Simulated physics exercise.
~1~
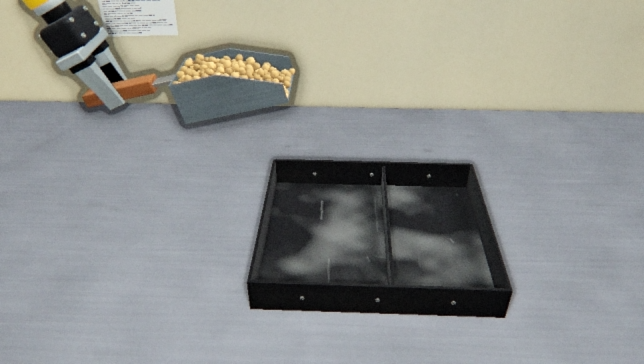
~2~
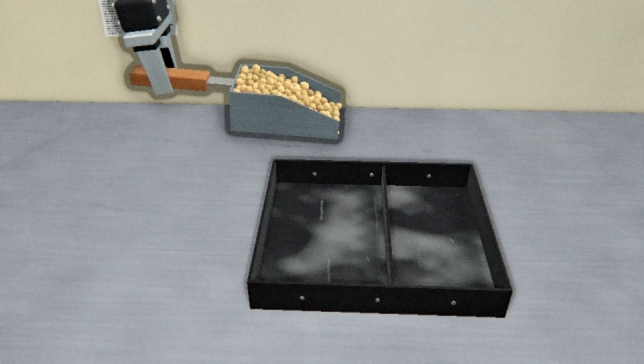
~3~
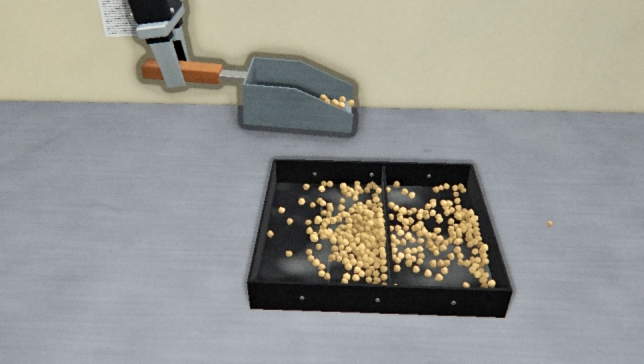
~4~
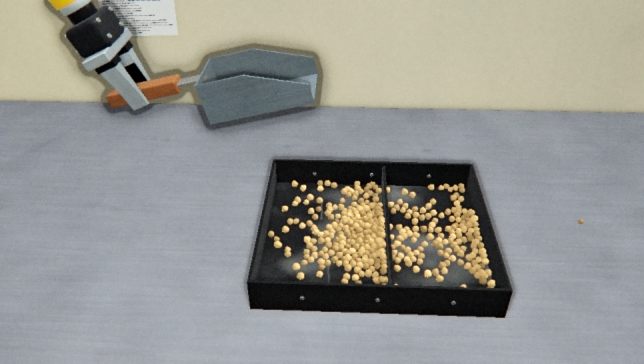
On a grey table by a pale wall, a robot gripper moved a scoop heaped with dried chickpeas to the right and tipped them into a black divided tray, leaving more in the left part, one stray on the table, and the scoop empty.
